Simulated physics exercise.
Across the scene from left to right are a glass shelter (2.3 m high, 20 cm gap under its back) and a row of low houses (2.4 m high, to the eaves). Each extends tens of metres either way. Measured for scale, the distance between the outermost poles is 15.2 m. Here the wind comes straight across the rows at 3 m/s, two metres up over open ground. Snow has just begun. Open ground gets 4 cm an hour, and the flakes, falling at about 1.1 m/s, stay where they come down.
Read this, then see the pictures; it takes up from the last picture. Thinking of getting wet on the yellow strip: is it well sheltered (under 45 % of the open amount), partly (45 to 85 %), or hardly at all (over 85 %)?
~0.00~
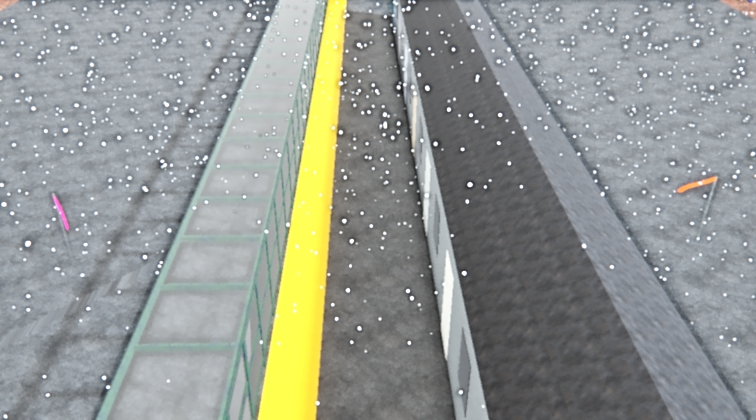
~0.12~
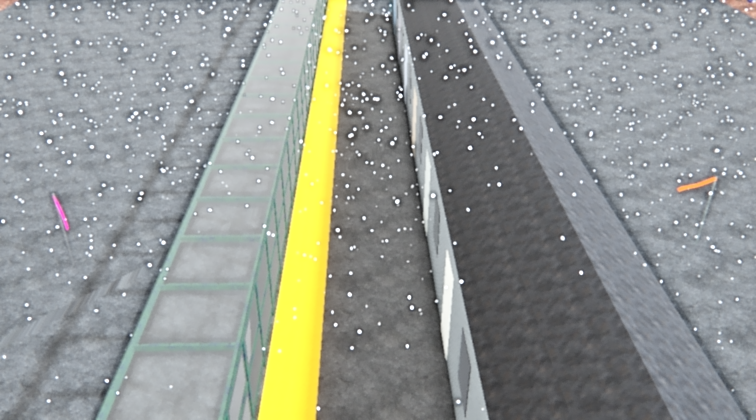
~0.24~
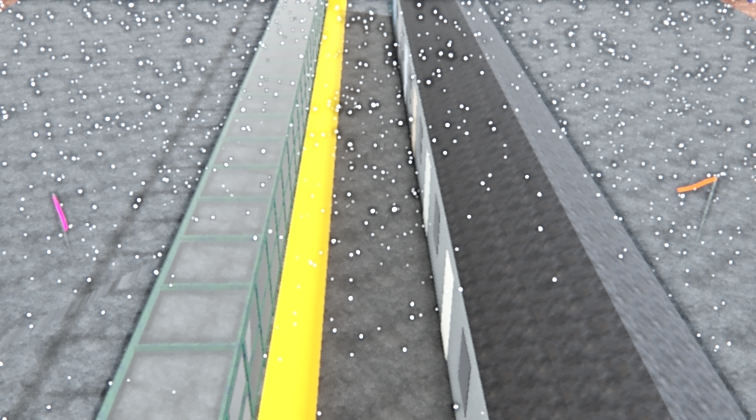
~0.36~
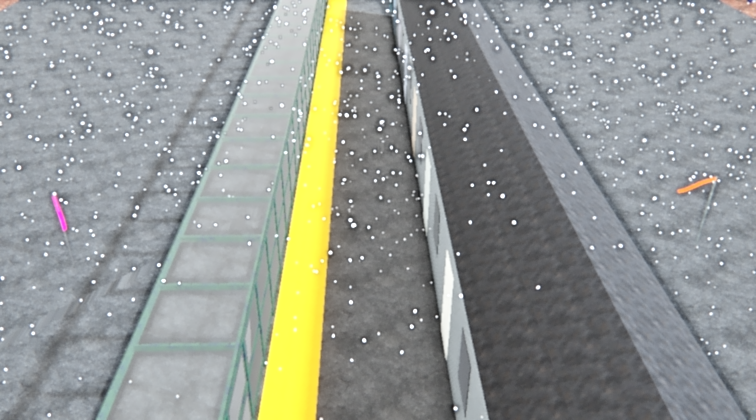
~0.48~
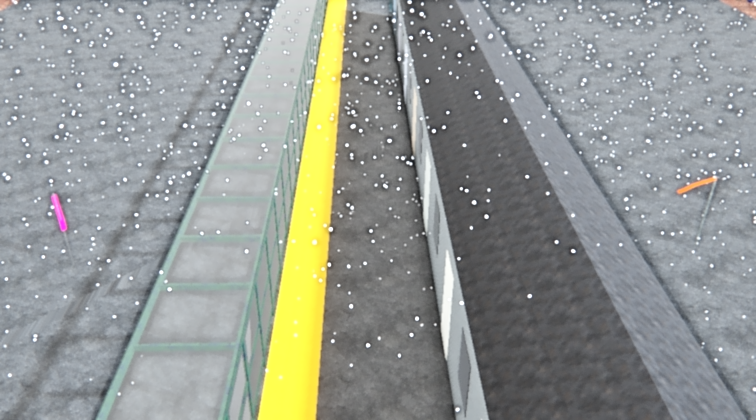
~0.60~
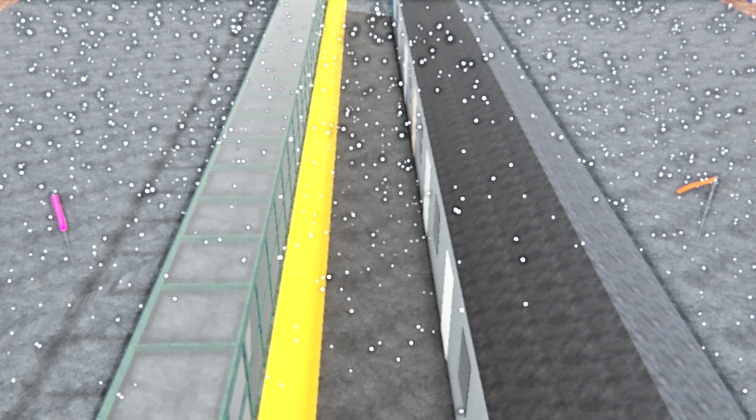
I would say it gets from 45 to 85 % of the open amount.
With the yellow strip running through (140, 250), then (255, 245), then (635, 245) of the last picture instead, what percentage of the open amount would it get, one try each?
About 100 %, 0 %, 110 %.
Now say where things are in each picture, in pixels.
In the first picture, the left ribbon ends at (68, 229), hanging almost straight.
In the second picture, the right ribbon ends at (678, 190), leaning 70 degrees to the left and the yellow one passes (308, 246).
In the third picture, the left ribbon ends at (66, 229), hanging almost straight, above the rows the flakes slant 80 degrees from upright, towards the left and the top of the row of low houses crosses (500, 85).
In the fourth picture, the right ribbon ends at (678, 191), leaning 70 degrees to the left and the yellow one passes (314, 196).
In the fifth picture, the left ribbon ends at (64, 230), hanging almost straight and above the rows the flakes slant 80 degrees from upright, towards the left.
In the sixth picture, the right ribbon ends at (678, 192), leaning 65 degrees to the left and the top of the row of low houses crosses (500, 85).
In 10 minutes the yellow strip collects 5 mm against 7 mm in the open.
In 30 minutes the yellow strip collects 14 mm against 20 mm in the open.
In 60 minutes the yellow strip collects 29 mm against 40 mm in the open, so the yellow strip has 72 % of the open amount; the left half of it has 70 %, the right half 75 %.
